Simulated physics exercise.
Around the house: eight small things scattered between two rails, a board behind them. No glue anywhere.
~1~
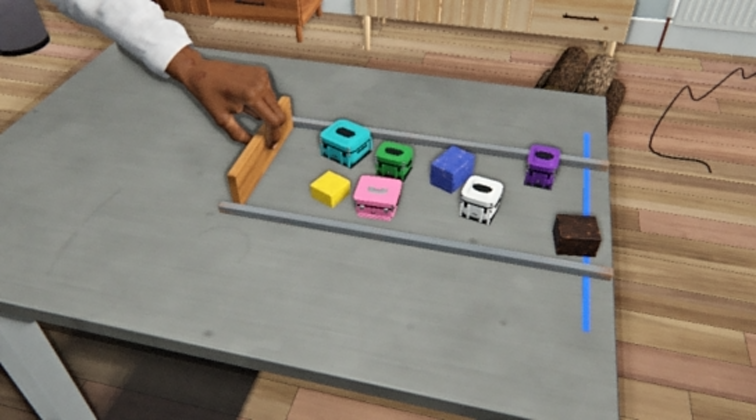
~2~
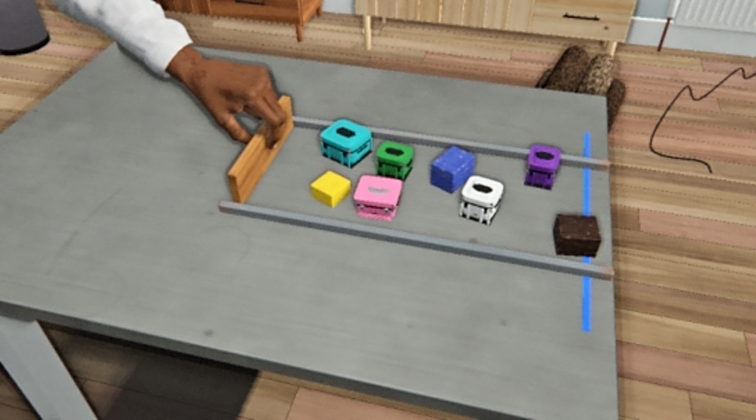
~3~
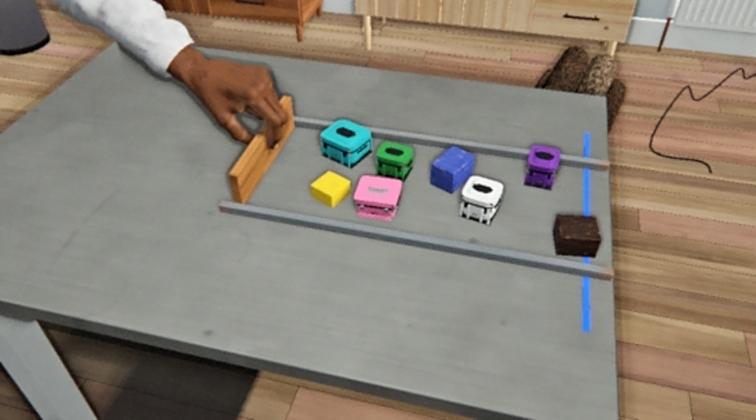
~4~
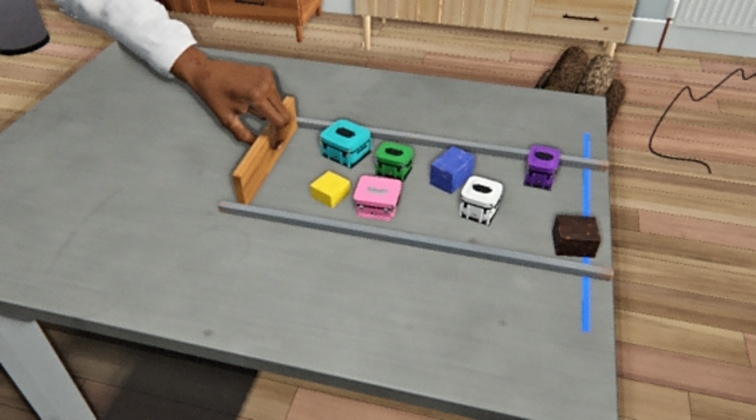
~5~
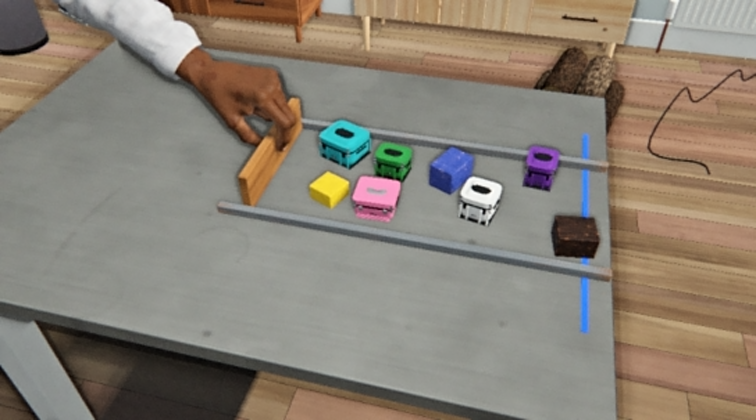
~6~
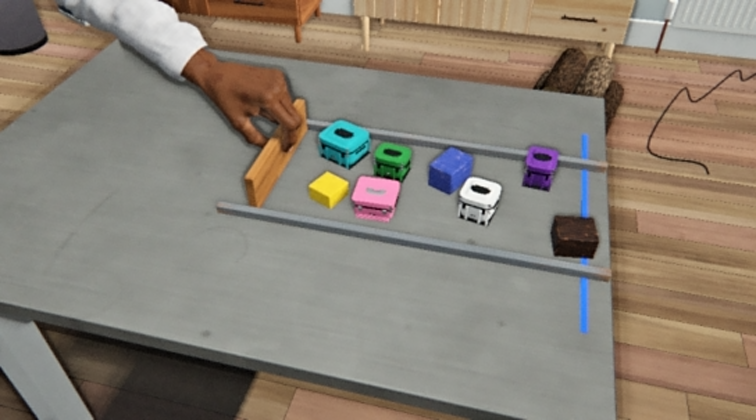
We see a hand holding a wooden board upright on a gray table, behind eight small colorful cases and blocks scattered between two rails. The hand slides the board slightly to the right, while the objects stay essentially still.
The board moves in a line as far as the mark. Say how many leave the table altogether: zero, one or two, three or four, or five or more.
Outcome: The number that fall off is five or more.
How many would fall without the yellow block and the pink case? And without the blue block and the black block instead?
It would be 2 and 3.
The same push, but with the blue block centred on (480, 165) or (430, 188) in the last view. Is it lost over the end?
The blue block drops off; tumbles off.
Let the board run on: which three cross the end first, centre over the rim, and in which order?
The order is the black block, then the white case, then the purple case.
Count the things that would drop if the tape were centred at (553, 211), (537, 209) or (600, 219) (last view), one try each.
Try by try, 3, 2 and 8.
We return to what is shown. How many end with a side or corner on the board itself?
In contact: 3.
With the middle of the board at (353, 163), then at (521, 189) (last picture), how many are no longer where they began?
At the one place 4, at the other 8.
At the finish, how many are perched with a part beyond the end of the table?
That would be 3.
A little later, none off yet; black block at rest near (574, 237); purple case at rest near (540, 168); white case at rest near (479, 201).
Next, none off yet; black block at rest near (575, 237); purple case at rest near (540, 168); white case shifted well along near (537, 226).
Later still, one off so far; black block fallen; purple case shifted well along near (597, 176); white case tilted a little near (631, 253).
When it is over, the number that fall off is five or more; down, pink case, blue block, white case, purple case and black block.
